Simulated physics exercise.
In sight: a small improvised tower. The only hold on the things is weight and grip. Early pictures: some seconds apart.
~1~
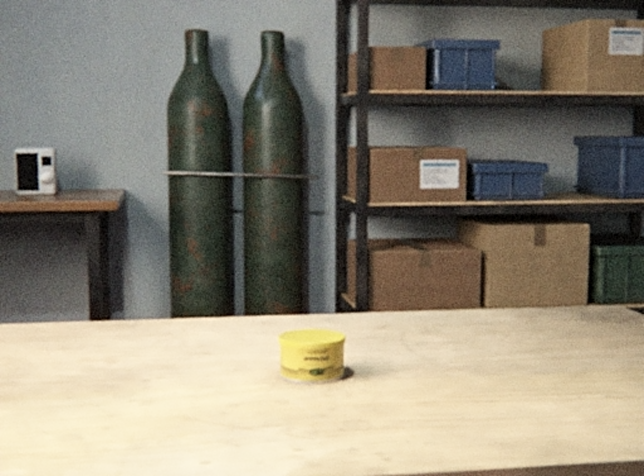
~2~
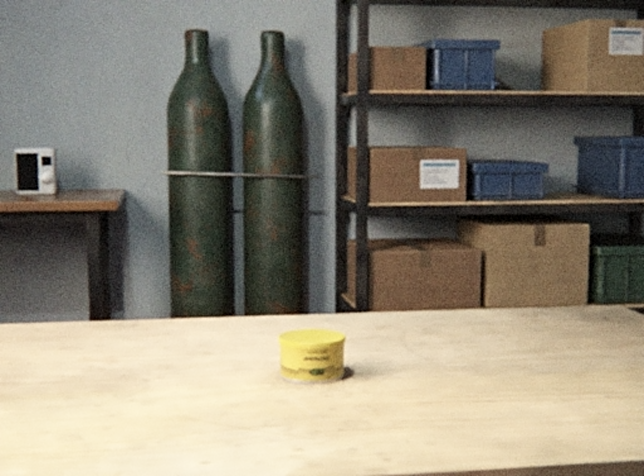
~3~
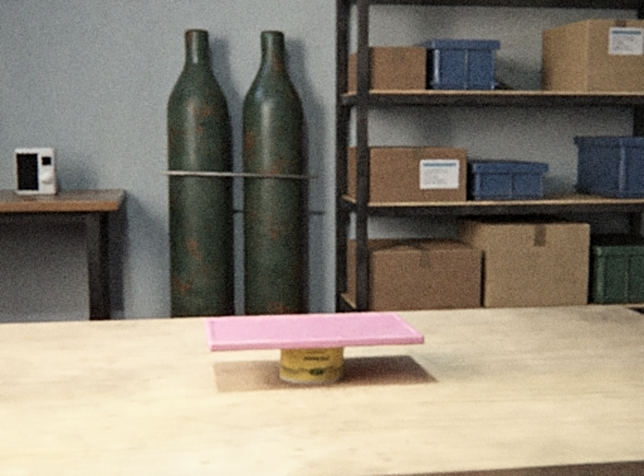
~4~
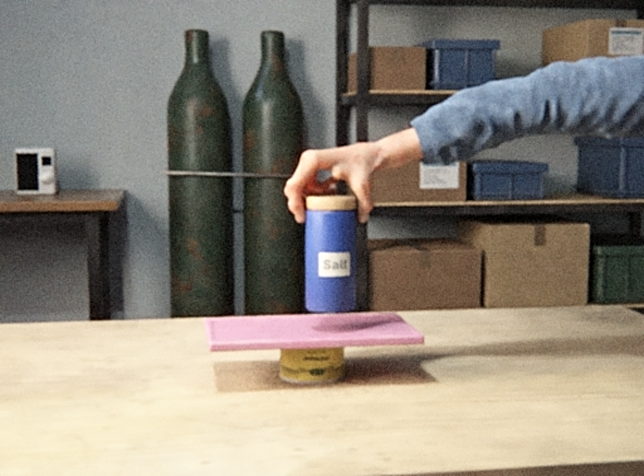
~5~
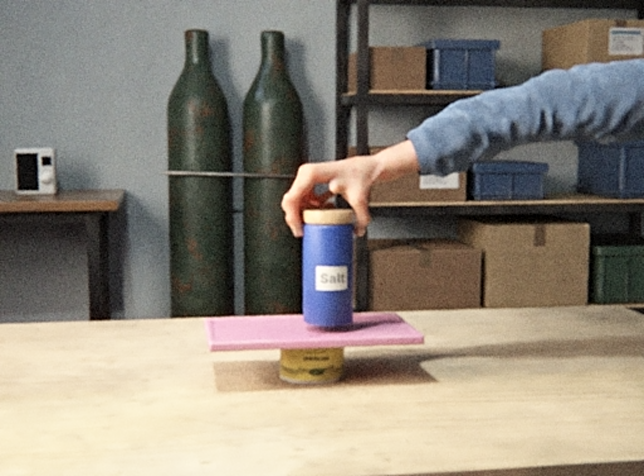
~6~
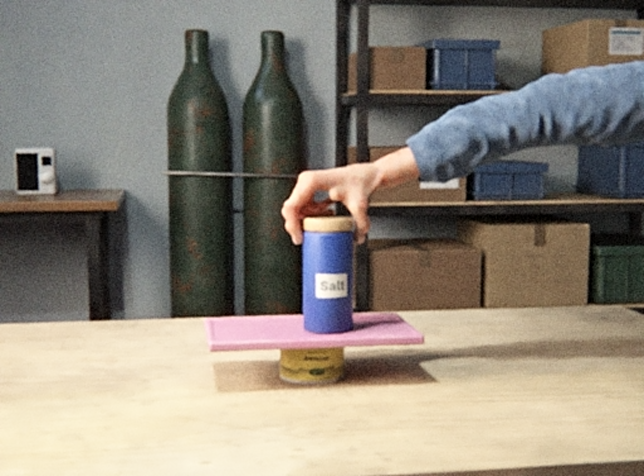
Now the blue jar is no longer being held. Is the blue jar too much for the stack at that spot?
No, the stack copes.
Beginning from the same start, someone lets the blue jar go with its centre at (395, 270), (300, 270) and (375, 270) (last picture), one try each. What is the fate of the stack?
With the first release it tips over; with the second it stays steady; with the third it tips over.
Then, 0.20 s on from there, no change.
Then, 0.50 s on from there, blue jar resting near (328, 274).
In the end, all 3 unmoved. At the end, from the last picture's camera, blue jar near (328, 274). The stack holds.
